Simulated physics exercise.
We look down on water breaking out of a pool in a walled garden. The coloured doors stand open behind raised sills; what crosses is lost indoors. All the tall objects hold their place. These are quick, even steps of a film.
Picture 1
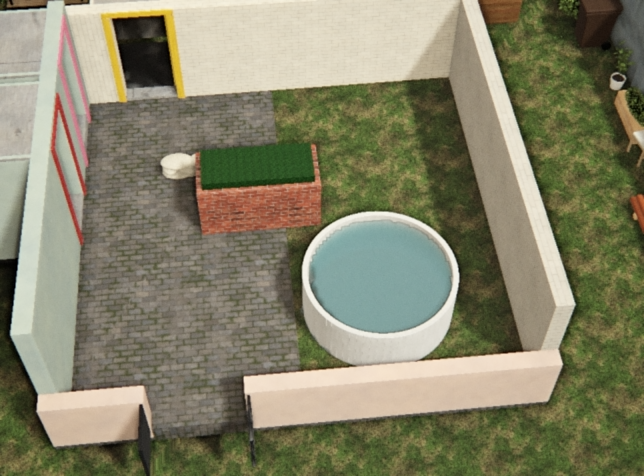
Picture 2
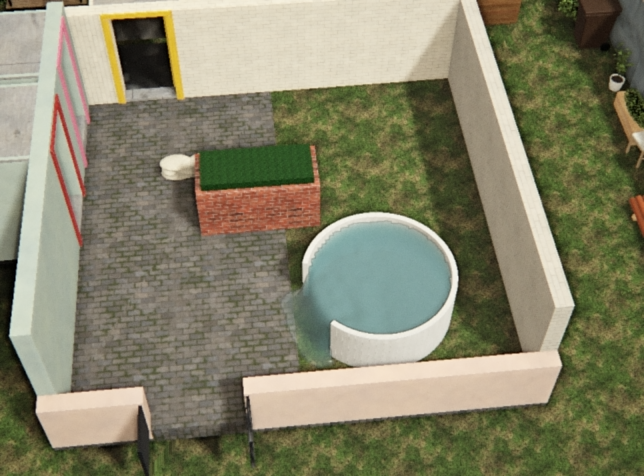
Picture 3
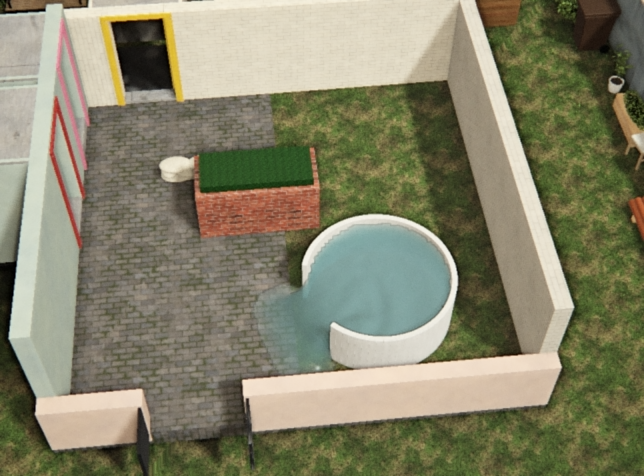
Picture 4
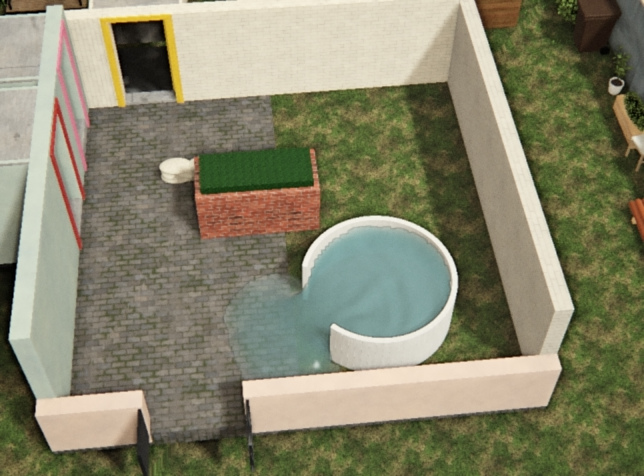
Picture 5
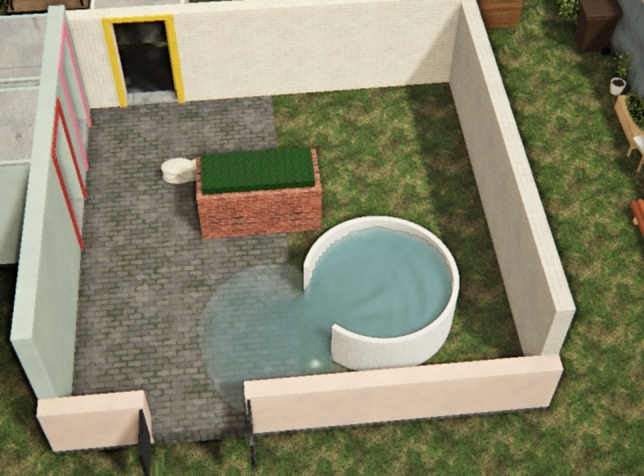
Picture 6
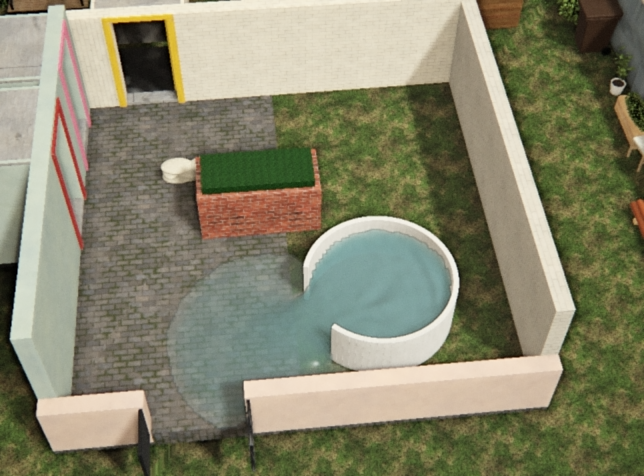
A round white tank of blue-green water breaks open on its left side, in a walled garden seen from high above by a still camera. Grass lies to the right and grey paving to the left, with a green-topped brick block near the middle, a yellow-edged doorway behind and red and pink door surrounds on the left wall. Water pours through the gap and spreads leftward over the paving in a widening, see-through rounded sheet, while everything else stays put.
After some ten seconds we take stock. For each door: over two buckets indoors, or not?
One by one: The red door takes more than that; the yellow door takes more than that; the pink door stays under that.
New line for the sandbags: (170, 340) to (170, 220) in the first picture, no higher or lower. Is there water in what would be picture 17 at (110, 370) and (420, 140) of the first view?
In that order: Covered, no water.
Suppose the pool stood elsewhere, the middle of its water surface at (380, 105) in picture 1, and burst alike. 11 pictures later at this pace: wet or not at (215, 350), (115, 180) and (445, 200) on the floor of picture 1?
One after the other: Dry, wet, not flooded.
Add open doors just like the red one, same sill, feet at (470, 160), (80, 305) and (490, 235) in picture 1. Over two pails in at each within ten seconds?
As listed: Is under, lets more in, is under.
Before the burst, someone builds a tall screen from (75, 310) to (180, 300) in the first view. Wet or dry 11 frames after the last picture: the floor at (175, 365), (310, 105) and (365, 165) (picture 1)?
As listed: Covered, not flooded, no water.
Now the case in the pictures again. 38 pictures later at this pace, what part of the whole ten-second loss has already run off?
Roughly 70 per cent.
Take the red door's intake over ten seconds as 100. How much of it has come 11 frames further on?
Near 0 in a hundred.
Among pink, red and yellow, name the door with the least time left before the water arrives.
The door marked red.
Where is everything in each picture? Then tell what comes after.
In the first picture, the round tank at (380, 275) is whole and still.
In the second picture, water pours out at (311, 315) and has run to (293, 295).
In the third picture, water pours out at (311, 320) and has run to (264, 296).
In the fourth picture, the front is at (232, 307), out from the gap at (311, 322).
In the fifth picture, the front is at a hidden place, out from the gap at (312, 322).
In the sixth picture, the front is at (173, 351), out from the gap at (312, 322).
A moment on, water covers 30 % of the floor; the red door not reached, the yellow door not reached, the pink door not reached.
Next, water covers 35 % of the floor; the red door wet at the sill, nothing in, the yellow door not reached, the pink door not reached.
Then, water covers 45 % of the floor; the red door under two buckets in, the yellow door not reached, the pink door wet at the sill, nothing in.
Later, water covers 65 % of the floor; the red door over two buckets in, the yellow door over two buckets in, the pink door wet at the sill, nothing in.
In the end, water covers 85 % of the floor; the red door over two buckets in, the yellow door far over two buckets in, the pink door wet at the sill, nothing in.
